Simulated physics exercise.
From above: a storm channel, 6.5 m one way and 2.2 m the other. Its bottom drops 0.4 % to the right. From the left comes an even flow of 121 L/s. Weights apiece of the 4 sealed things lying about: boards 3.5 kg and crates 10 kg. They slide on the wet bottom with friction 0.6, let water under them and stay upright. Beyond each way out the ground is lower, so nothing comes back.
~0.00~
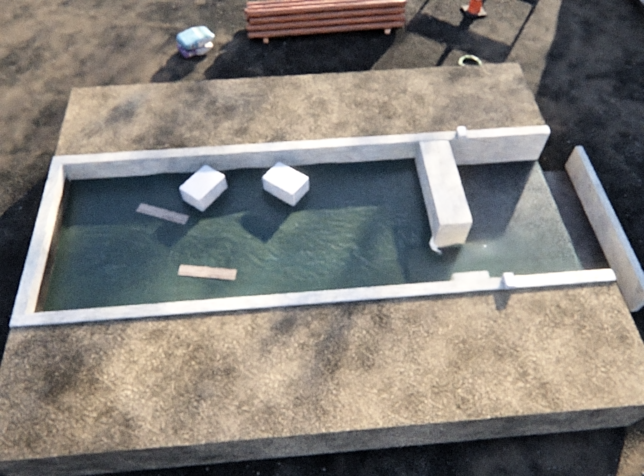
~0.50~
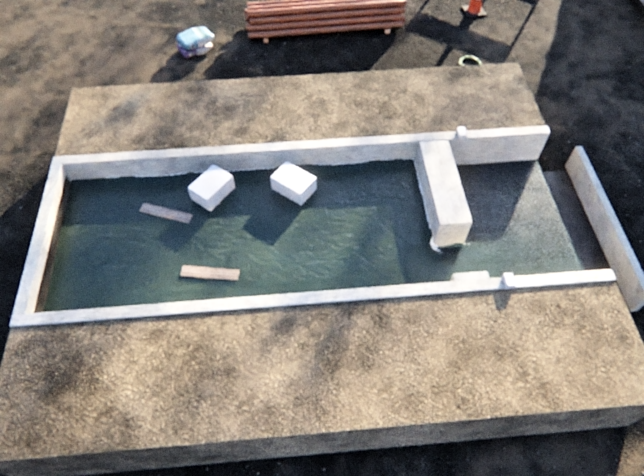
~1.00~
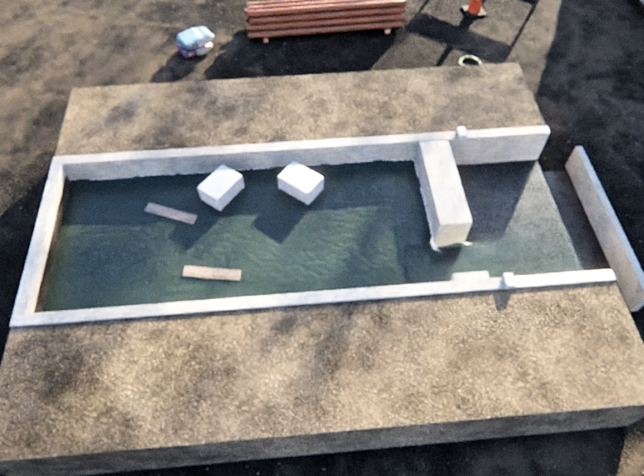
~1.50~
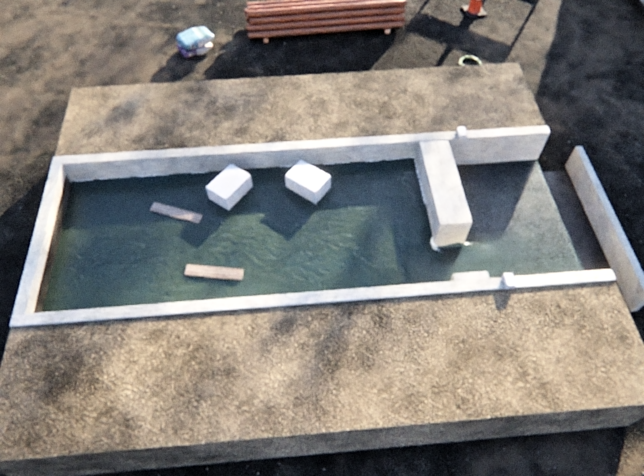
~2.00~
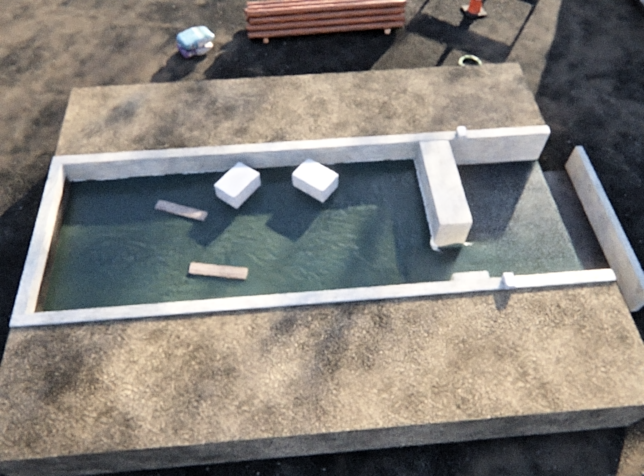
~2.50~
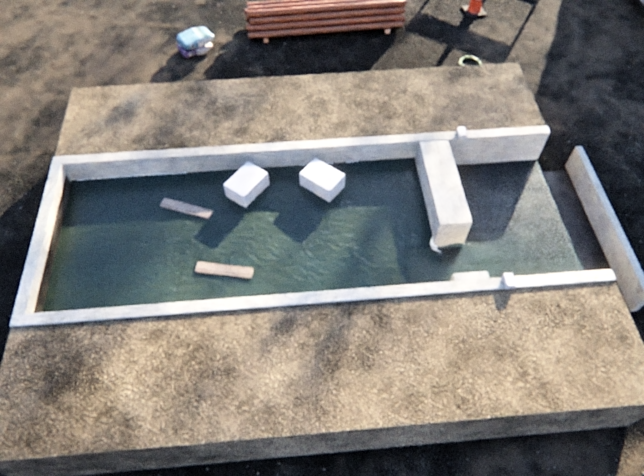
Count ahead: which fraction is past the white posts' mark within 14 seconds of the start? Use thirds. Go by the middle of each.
It is one to two thirds.
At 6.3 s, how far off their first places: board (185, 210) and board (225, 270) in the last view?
In that order: 100 cm, 80 cm.
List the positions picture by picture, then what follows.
In the first frame, a crate at (202, 182) floats; a crate at (285, 178) floats; about 2390 L in view; 0 of 4 have shifted.
In the second frame, a crate at (210, 182) floats, 11 cm from its start; a crate at (293, 177) floats, 11 cm from its start; about 2400 L in view; 2 of 4 have shifted.
In the third frame, a crate at (220, 182) floats, 23 cm from its start; a crate at (301, 177), afloat, 20 cm from its start; about 2400 L in view; 4 of 4 have shifted.
In the fourth frame, a crate at (229, 181), afloat, 35 cm from its start; a crate at (308, 176) floats, 30 cm from its start; 21 cm deep round most things; 4 of 4 have shifted.
In the fifth frame, a crate at (237, 179) floats, 46 cm from its start; a crate at (315, 174), afloat, 40 cm from its start; about 2410 L in view; 4 of 4 have shifted.
In the sixth frame, a crate at (246, 179) floats, 57 cm from its start; a crate at (322, 174) floats, 49 cm from its start; about 2410 L in view; 4 of 4 have shifted.
After 3.5 s 0 of 4 are over the mark; 4 afloat.
After 6.3 s 0 of 4 are over the mark; 4 afloat.
After 10.0 s 0 of 4 are over the mark; 4 afloat.
After 14.0 s 2 of 4 are over the mark; 2 afloat.
